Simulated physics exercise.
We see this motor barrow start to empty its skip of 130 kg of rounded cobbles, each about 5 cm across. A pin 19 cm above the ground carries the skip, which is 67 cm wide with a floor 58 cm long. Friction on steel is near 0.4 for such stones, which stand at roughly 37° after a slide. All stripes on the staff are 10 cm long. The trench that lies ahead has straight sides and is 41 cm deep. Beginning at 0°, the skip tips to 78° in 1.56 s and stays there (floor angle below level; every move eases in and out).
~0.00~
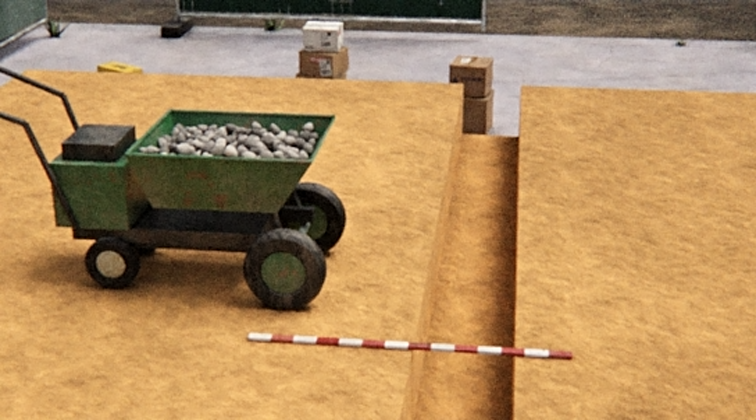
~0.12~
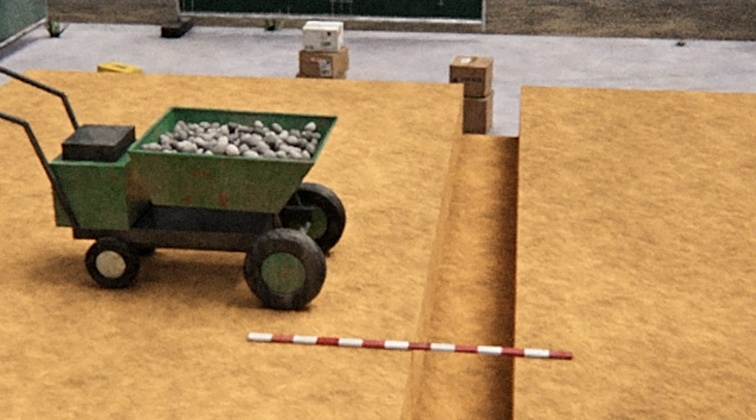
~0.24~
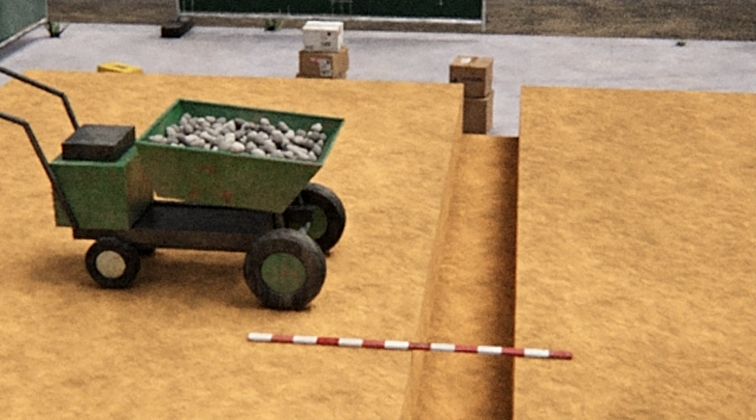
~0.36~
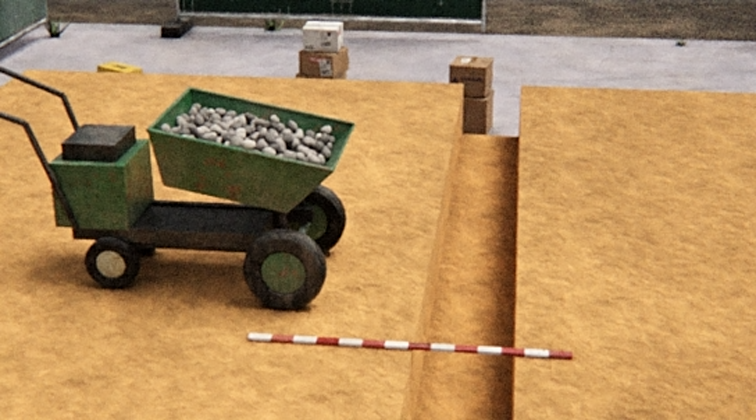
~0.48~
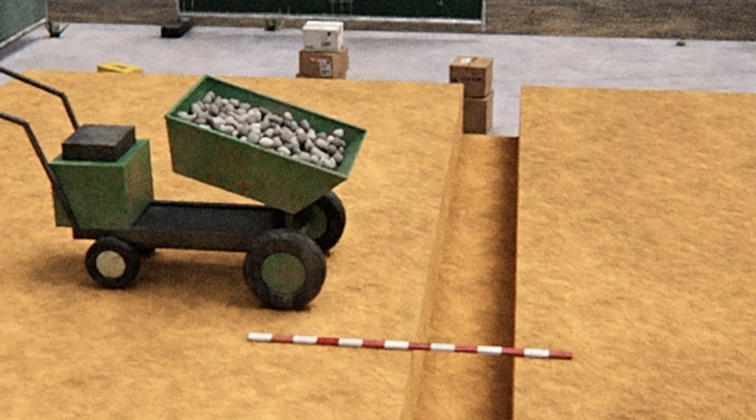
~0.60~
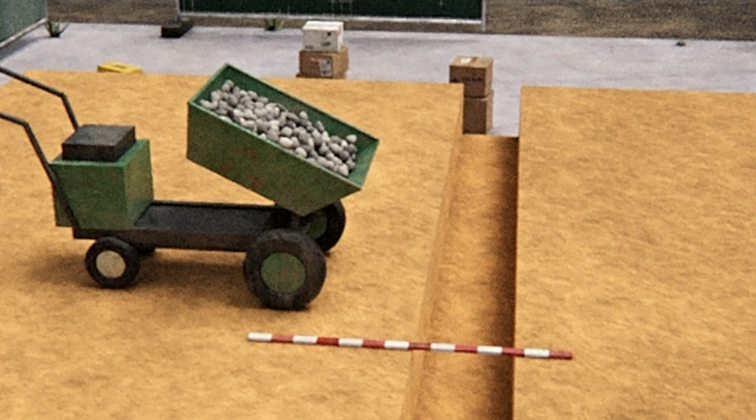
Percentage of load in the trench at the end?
100 per cent.
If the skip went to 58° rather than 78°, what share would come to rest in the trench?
Roughly 50% would end there.
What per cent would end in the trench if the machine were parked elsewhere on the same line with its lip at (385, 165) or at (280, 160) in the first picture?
Some 55 and some 75 per cent, in that order.
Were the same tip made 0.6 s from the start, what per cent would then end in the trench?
95 per cent.
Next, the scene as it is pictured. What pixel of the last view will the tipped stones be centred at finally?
Somewhere near pixel (472, 348).
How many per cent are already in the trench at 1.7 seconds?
About 60 per cent by then.
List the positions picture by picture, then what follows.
Lip at (311, 162), floor tilted 0°, highest stones at (242, 139), in the first picture.
The skip is at 1°, its lip at (314, 163); the top of the load is at (223, 137); the stones move at 0.2 m/s on average, in the second picture.
The skip is at 5°, its lip at (322, 166); the top of the load is at (201, 131); the stones move at 0.4 m/s on average, in the third picture.
The skip is at 11°, its lip at (333, 171); the top of the load is at (203, 120); the stones move at 0.5 m/s on average, in the fourth picture.
The skip is at 18°, its lip at (347, 178); the top of the load is at (210, 106); the stones move at 0.6 m/s on average, in the fifth picture.
Lip at (361, 189), floor tilted 26°, highest stones at (226, 96); the stones move at 0.7 m/s on average, in the sixth picture.
After 1.2 s the floor is at 66°; 99 % in the skip, 1 % in the trench; the foremost stones are at (427, 243).
After 1.7 s the floor is at 78°; 37 % in the skip, 1 % short of the trench, 62 % in the trench; the foremost stones are at (508, 353).
After 2.0 s the floor is at 78°; 11 % in the skip, 89 % in the trench; the foremost stones are at (509, 355).
After 4.0 s the floor is at 78°; 0 % in the skip, 100 % in the trench; the foremost stones are at (509, 346).
